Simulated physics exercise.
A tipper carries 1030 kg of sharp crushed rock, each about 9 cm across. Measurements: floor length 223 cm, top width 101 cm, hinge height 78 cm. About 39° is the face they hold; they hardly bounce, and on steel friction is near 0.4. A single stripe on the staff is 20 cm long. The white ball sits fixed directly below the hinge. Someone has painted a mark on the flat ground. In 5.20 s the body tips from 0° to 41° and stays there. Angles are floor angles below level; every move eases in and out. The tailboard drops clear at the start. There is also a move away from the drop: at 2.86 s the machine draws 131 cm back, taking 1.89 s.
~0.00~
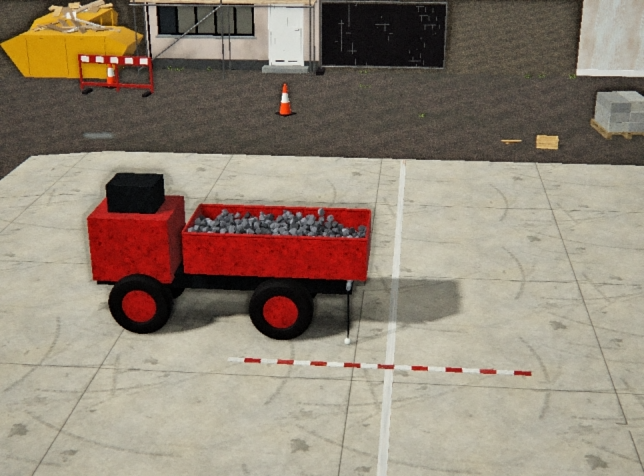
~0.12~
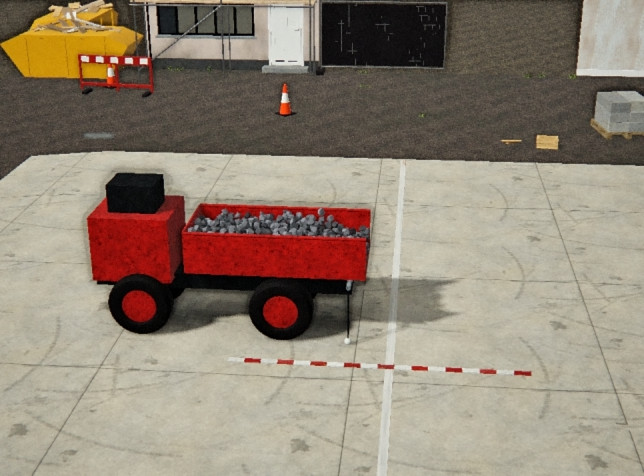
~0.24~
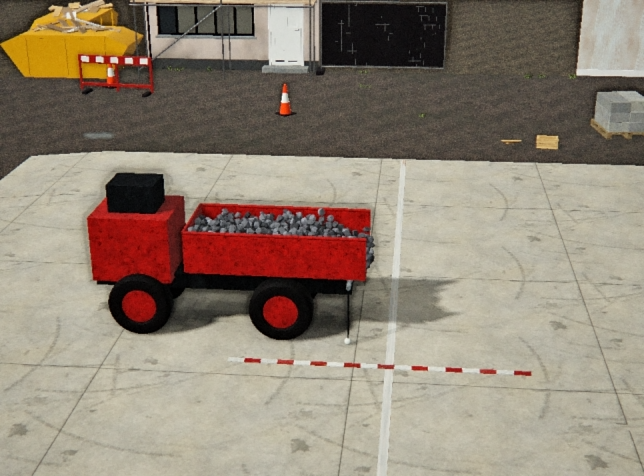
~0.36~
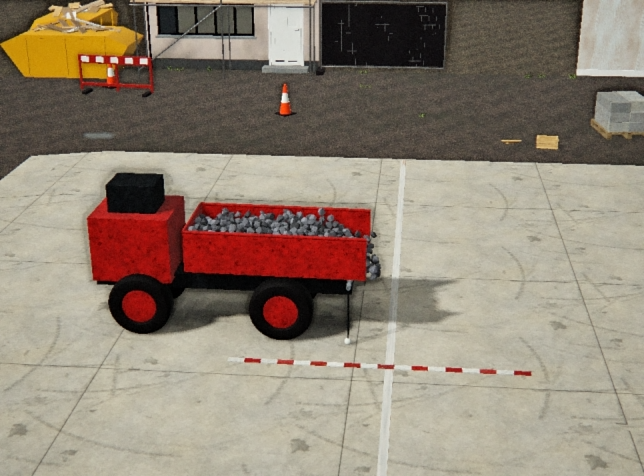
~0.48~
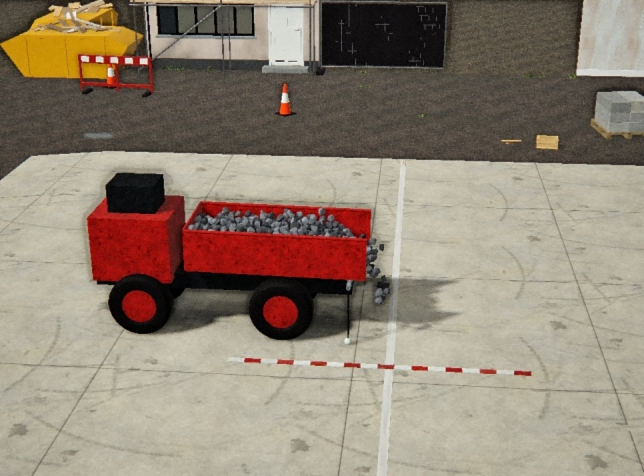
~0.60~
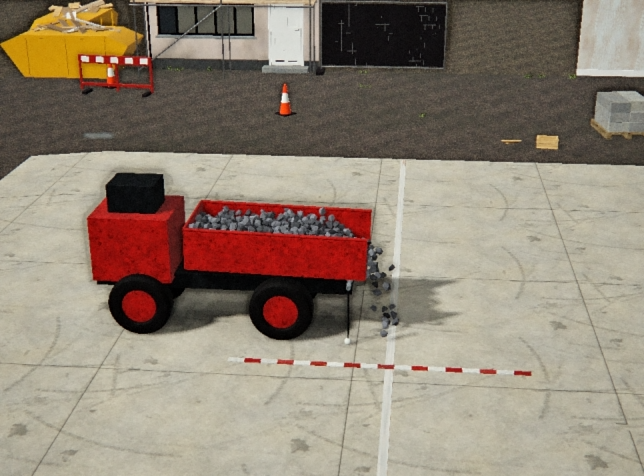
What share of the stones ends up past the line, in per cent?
About 15 per cent.
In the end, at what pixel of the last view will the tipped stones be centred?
(341, 316).
After 3.9 s the floor is at 35°; 38 % in the body, 49 % short of the line, 13 % past the line; the foremost stones are at (443, 323).
After 5.3 s the floor is at 41°; 0 % in the body, 87 % short of the line, 13 % past the line; the foremost stones are at (443, 323).
After 5.7 s the floor is at 41°; 0 % in the body, 87 % short of the line, 13 % past the line; the foremost stones are at (443, 323).
After 8.6 s the floor is at 41°; 0 % in the body, 87 % short of the line, 13 % past the line; the foremost stones are at (443, 323).
